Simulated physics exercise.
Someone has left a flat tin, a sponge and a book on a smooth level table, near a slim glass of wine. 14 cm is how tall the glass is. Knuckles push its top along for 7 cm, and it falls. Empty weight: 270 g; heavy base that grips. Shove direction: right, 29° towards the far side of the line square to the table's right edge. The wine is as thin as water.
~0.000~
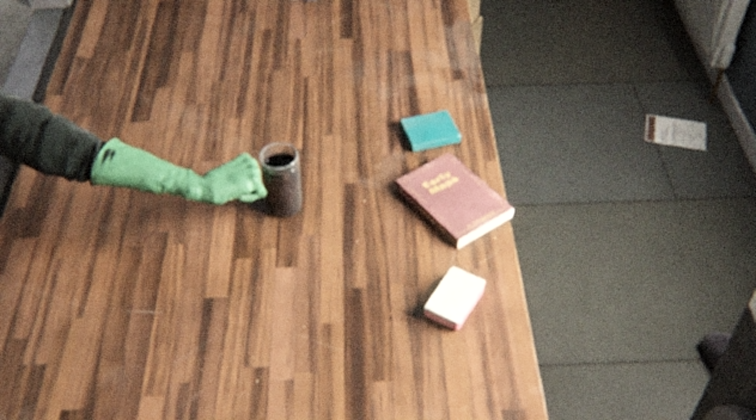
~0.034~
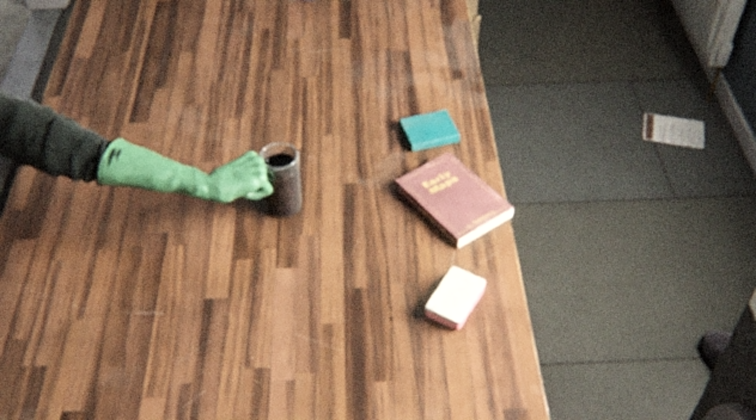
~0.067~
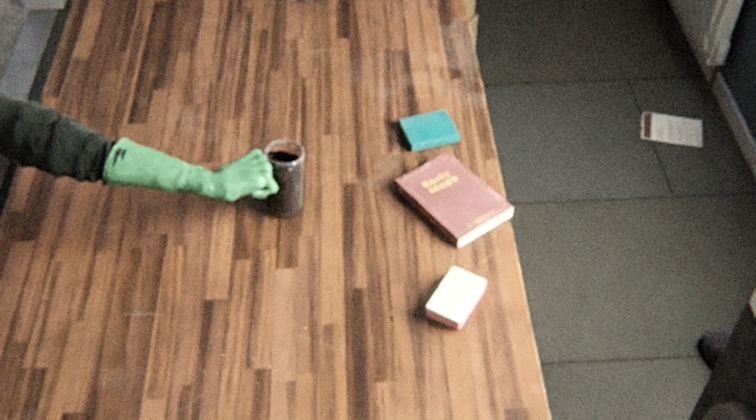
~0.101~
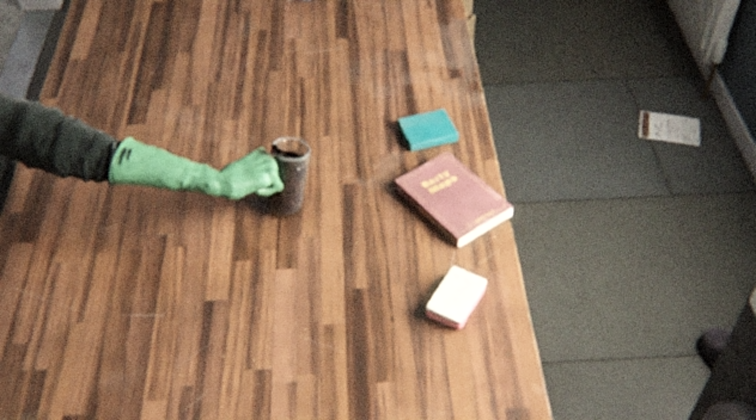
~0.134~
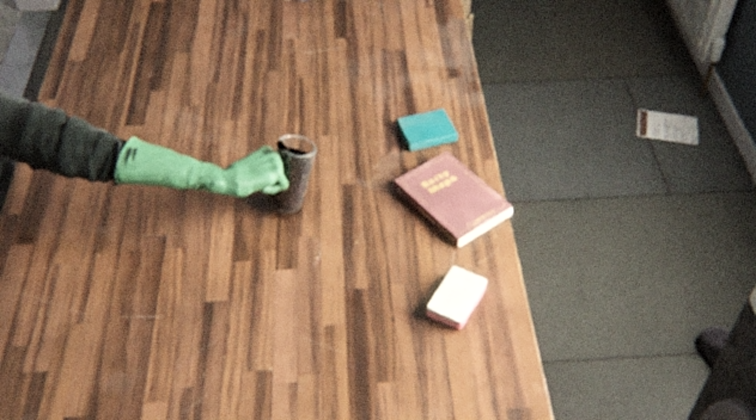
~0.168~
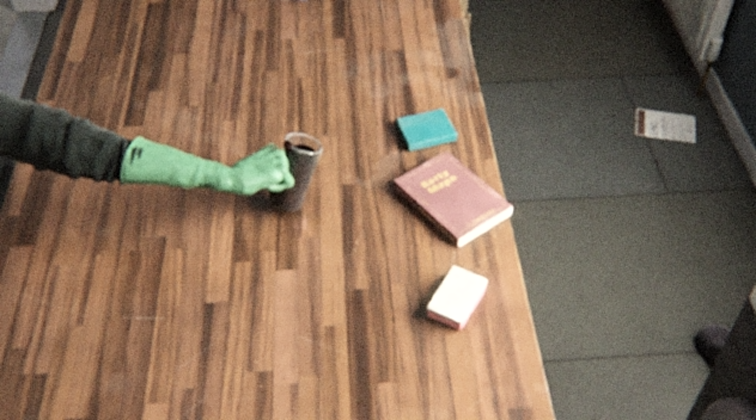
A green-gloved fist pushed against the upper part of a slim glass of dark liquid, tilting it gradually to the right on a wooden table, while a flat tin, a book and a sponge sat still.
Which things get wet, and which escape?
Flat tin: Wet; sponge: Escapes; book: Wet.
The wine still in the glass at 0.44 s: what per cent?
About 72 %.
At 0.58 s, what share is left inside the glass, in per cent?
Value: Around 40 per cent.
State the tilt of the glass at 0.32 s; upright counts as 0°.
About 60 degrees.
Then, 0.32 s in, the tilt is 60° and 96 per cent is in the glass, 0 has run off the table; wet so far, nothing.
Then, 0.44 s in, the tilt is 89° and 72 per cent is in the glass, 0 has run off the table; wet so far, nothing.
Then, 0.58 s in, the tilt is 89° and 41 per cent is in the glass, 0 has run off the table; wet so far, flat tin, book.
Then, 0.82 s in, the tilt is 89° and 22 per cent is in the glass, 3 has run off the table; wet so far, flat tin, book.
Finally, 6 per cent is in the glass, 20 has run off the table; wet so far, flat tin, book.
